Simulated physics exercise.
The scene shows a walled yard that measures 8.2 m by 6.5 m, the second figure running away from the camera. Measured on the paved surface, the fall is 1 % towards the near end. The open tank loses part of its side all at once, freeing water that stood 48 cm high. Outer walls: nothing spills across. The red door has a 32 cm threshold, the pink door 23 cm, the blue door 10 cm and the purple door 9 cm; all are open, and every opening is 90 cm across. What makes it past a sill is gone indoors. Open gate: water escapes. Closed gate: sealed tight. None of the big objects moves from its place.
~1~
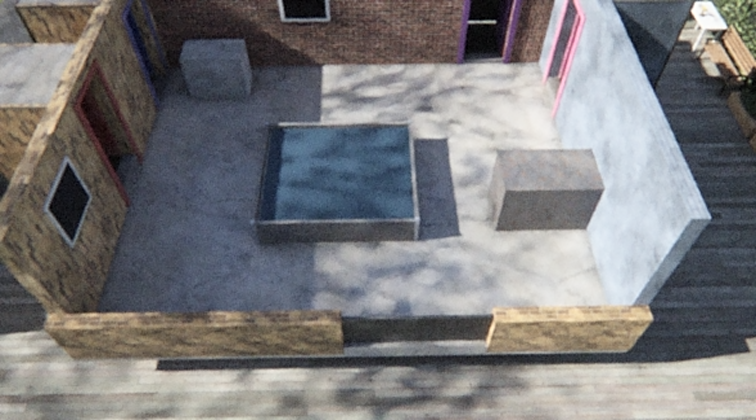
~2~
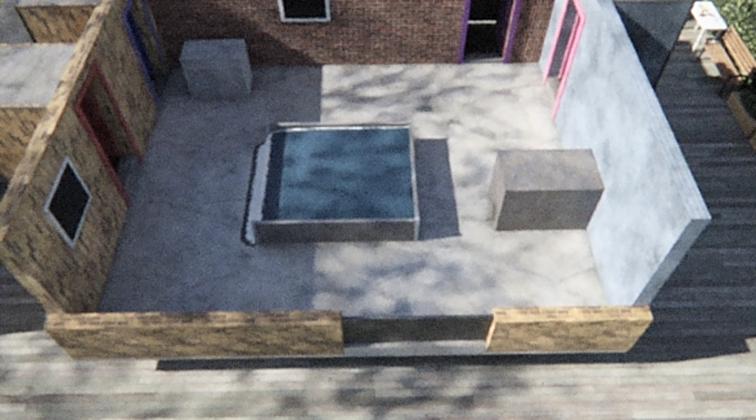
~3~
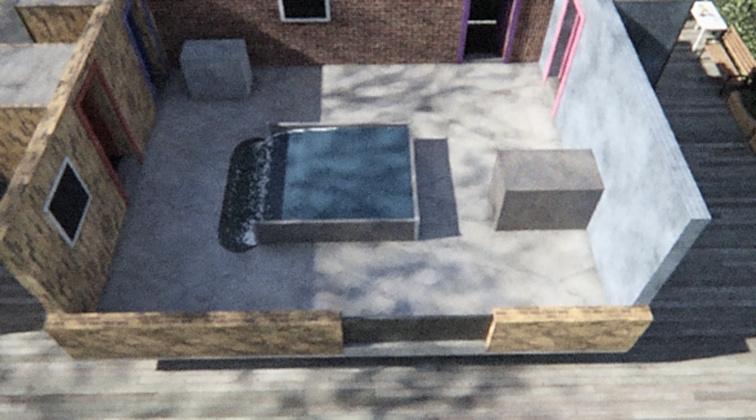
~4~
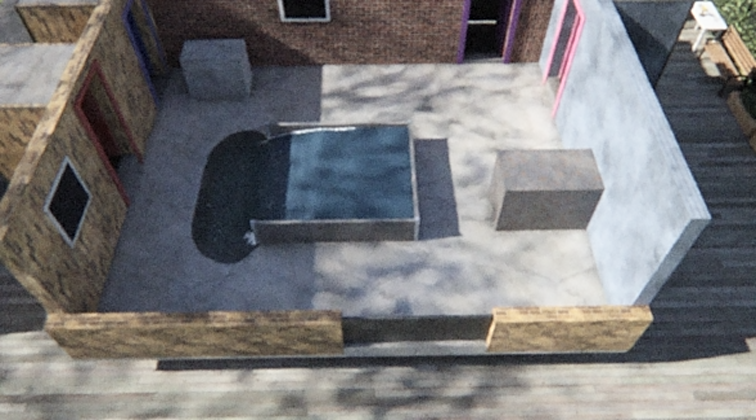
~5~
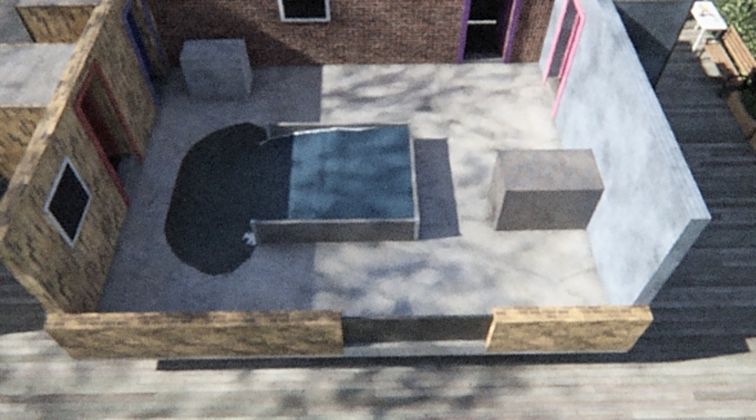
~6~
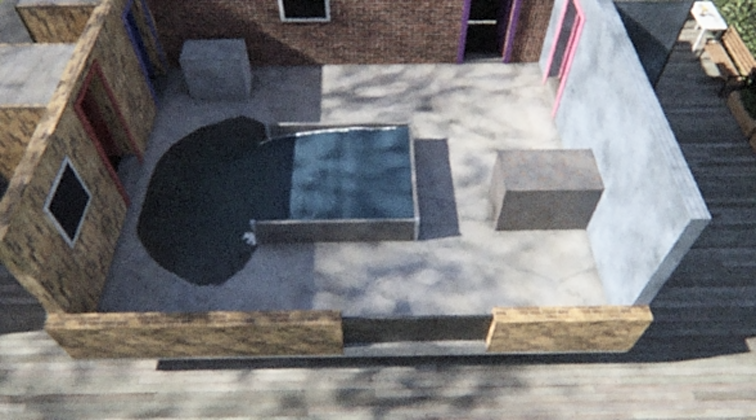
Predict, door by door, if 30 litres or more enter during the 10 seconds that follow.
At the end, at the red door the limit will hold. At the pink door the limit will hold. At the blue door the limit will be broken. At the purple door the limit will hold.
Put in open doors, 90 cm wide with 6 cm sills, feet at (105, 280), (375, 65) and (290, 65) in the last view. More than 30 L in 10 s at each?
In turn: Beyond it, short of it, short of it.
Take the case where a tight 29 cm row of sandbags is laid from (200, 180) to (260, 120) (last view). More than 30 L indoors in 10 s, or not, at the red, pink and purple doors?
Then: Red not over, pink below, purple under.
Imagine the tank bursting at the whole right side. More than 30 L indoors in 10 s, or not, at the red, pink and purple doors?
Red falls short; pink falls short; purple exceeds.
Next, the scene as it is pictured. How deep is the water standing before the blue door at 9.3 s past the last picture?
I'd put it near 5.0 cm.
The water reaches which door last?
The pink door is last.
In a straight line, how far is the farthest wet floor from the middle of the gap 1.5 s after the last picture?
Roughly 4.2 m.
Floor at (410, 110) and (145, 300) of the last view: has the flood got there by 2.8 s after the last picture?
I'd call them spared and then drenched.
Then, 0.7 s after the last picture water covers 20 % of the floor and is deepest (32 cm) near (141, 200); red door 29 cm at the sill, 0 L in, pink door not reached, blue door not reached, purple door not reached.
Then, 1.5 s after the last picture water covers 25 % of the floor and is deepest (38 cm) near (89, 337); red door 31 cm at the sill, 0 L in, pink door not reached, blue door 9 cm at the sill, 0 L in, purple door not reached.
Then, 2.8 s after the last picture water covers 35 % of the floor and is deepest (34 cm) near (92, 326); red door 25 cm at the sill, 0 L in, pink door not reached, blue door 17 cm at the sill, 2 L in, purple door not reached.
Then, 5.3 s after the last picture water covers 75 % of the floor and is deepest (18 cm) near (89, 337); red door 10 cm at the sill, 0 L in, pink door not reached, blue door 14 cm at the sill, 69 L in, purple door not reached.
Then, 9.3 s after the last picture water covers 95 % of the floor and is deepest (16 cm) near (497, 331); red door 7 cm at the sill, 0 L in, pink door 6 cm at the sill, 0 L in, blue door 5 cm at the sill, 77 L in, purple door 2 cm at the sill, 0 L in.
